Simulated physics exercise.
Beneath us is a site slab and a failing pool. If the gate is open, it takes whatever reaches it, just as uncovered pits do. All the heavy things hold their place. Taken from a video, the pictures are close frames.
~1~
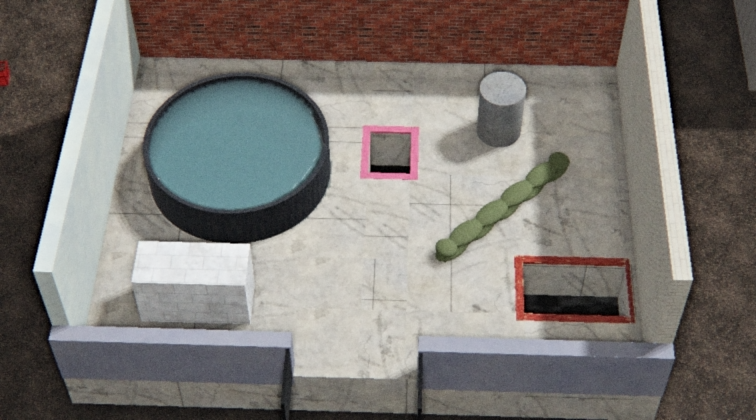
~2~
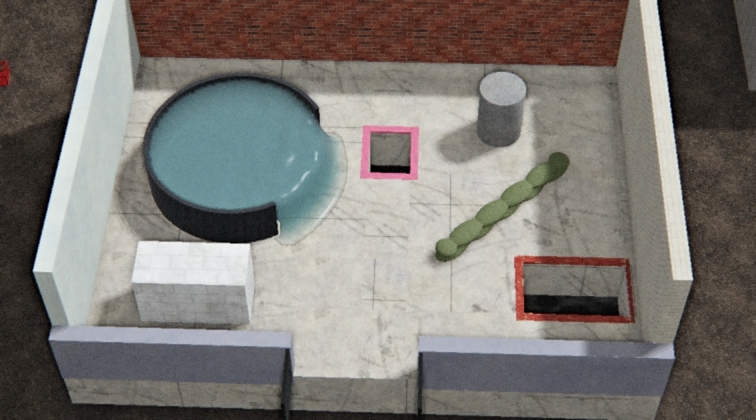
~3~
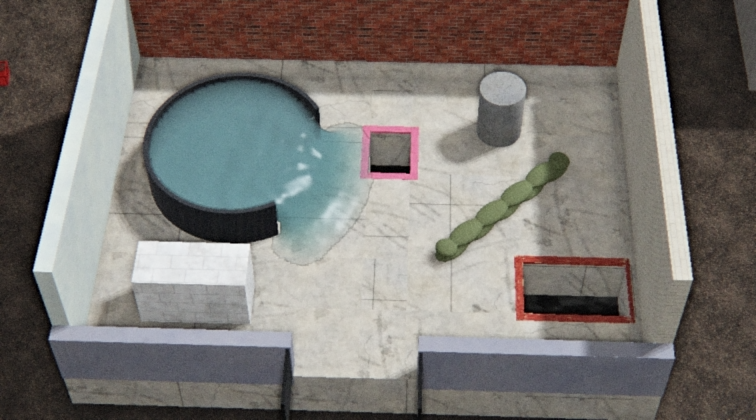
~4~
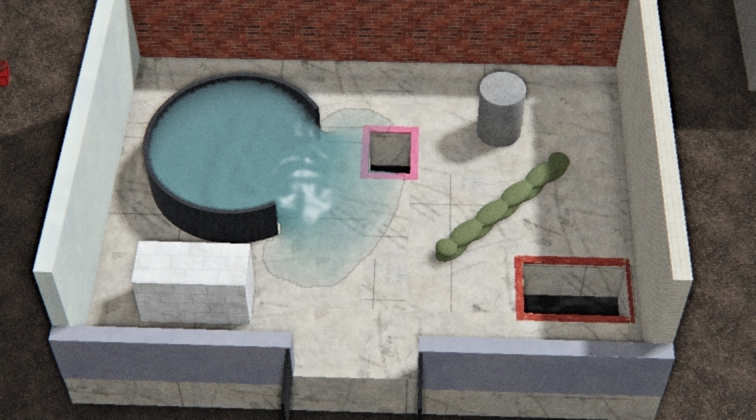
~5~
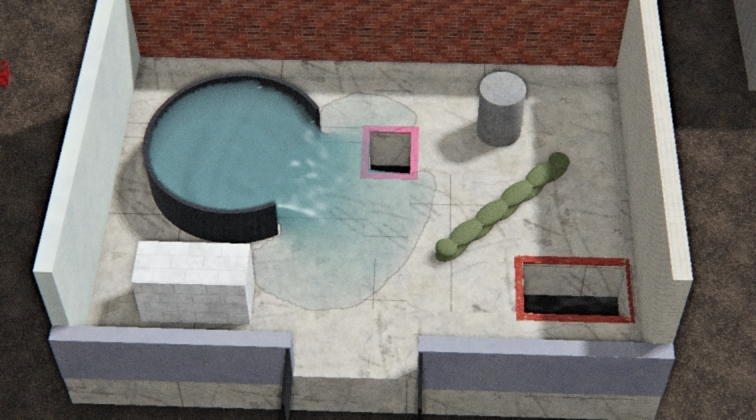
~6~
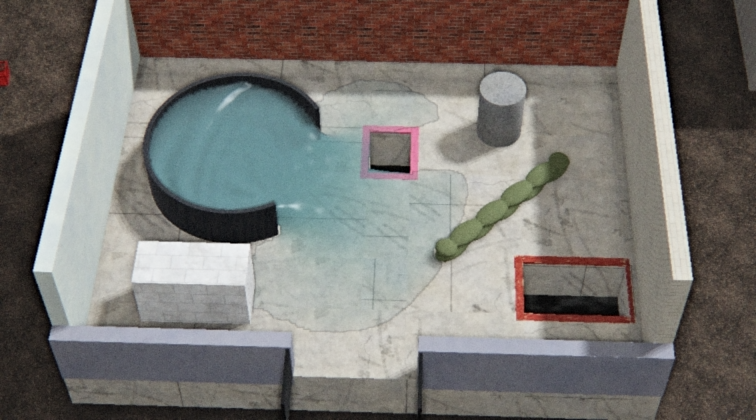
Water pours from a gap in the right side of a round, dark-walled pool and spreads over a pale slab, seen from high above by a still camera. A white block sits below the pool, with a pink-edged pit, grey cylinder, lumpy green barrier and red-edged pit to the right. The thin sheet widens rightward and toward the viewer, passing around the pink-edged pit and reaching the green barrier's lower end.
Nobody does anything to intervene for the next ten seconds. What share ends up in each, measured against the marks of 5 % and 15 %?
One by one: The gate is going to fail to land outside five to fifteen per cent; the red pit is going to fail to stay at fifteen per cent or less; the pink pit is going to fail to stay at fifteen per cent or less.
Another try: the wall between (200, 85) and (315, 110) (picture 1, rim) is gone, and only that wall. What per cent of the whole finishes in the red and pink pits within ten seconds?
Out of every hundred parts, red takes 15 and pink takes 6.
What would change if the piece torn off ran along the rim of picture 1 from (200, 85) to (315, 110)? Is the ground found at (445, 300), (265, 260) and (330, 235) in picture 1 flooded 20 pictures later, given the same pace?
Unsoaked, then unsoaked, then unsoaked.
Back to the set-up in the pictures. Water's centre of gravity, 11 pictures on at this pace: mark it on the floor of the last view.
About (329, 198).
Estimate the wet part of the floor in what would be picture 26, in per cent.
Estimated share: Around 50 %.
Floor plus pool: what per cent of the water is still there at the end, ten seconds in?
42 %.
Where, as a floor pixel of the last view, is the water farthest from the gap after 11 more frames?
Roughly at (639, 370).
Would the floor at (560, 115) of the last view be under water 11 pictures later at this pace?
Submerged.
A moment on, water covers 35 % of the floor; the gate 0 %, the red pit 0 %, the pink pit 8 %.
Next, water covers 45 % of the floor; the gate 2 %, the red pit 0 %, the pink pit 13 %.
Then, water covers 50 % of the floor; the gate 4 %, the red pit 4 %, the pink pit 19 %.
Later, water covers 65 % of the floor; the gate 7 %, the red pit 12 %, the pink pit 24 %.
In the end, water covers 80 % of the floor; the gate 11 %, the red pit 19 %, the pink pit 28 %.
